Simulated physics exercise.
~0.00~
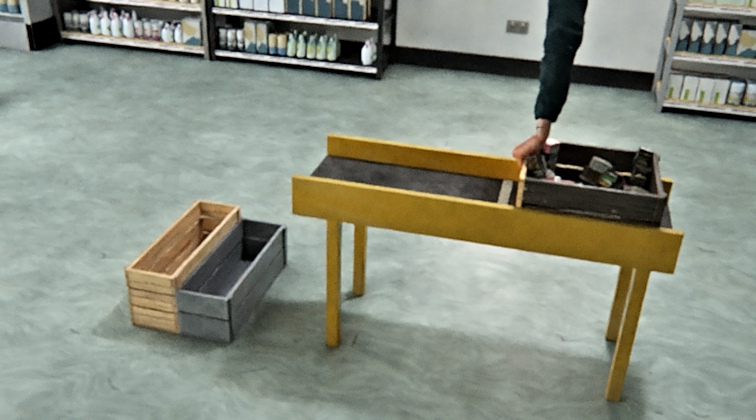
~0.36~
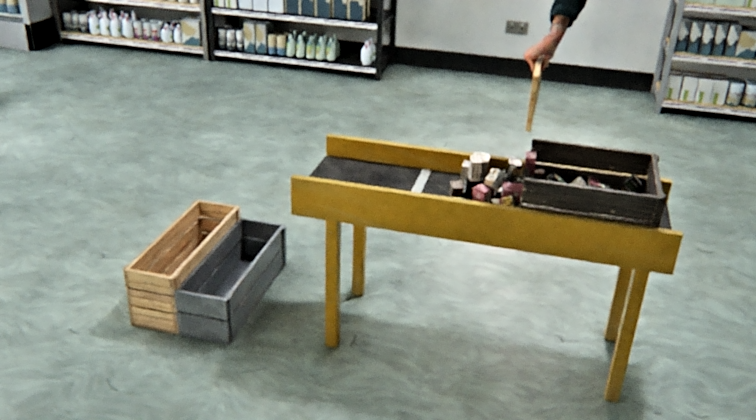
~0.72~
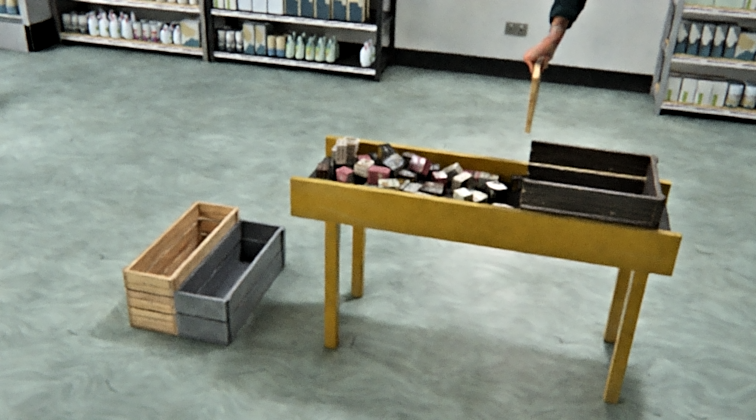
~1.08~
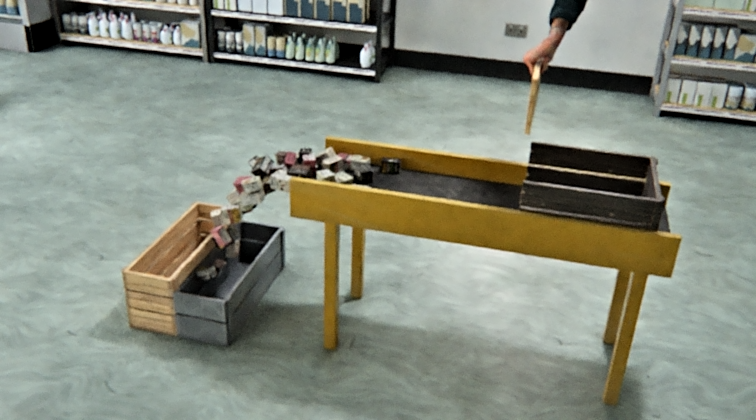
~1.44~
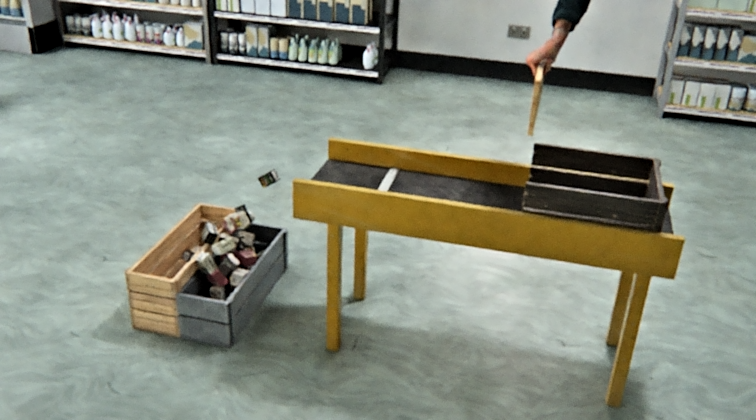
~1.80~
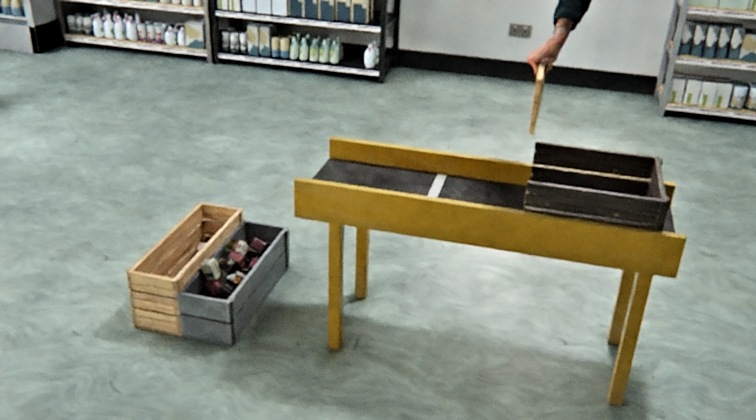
Small cartons riding a yellow-sided conveyor leftward after a hand lifts the gate, tumbling off the end mostly into a grey tote.
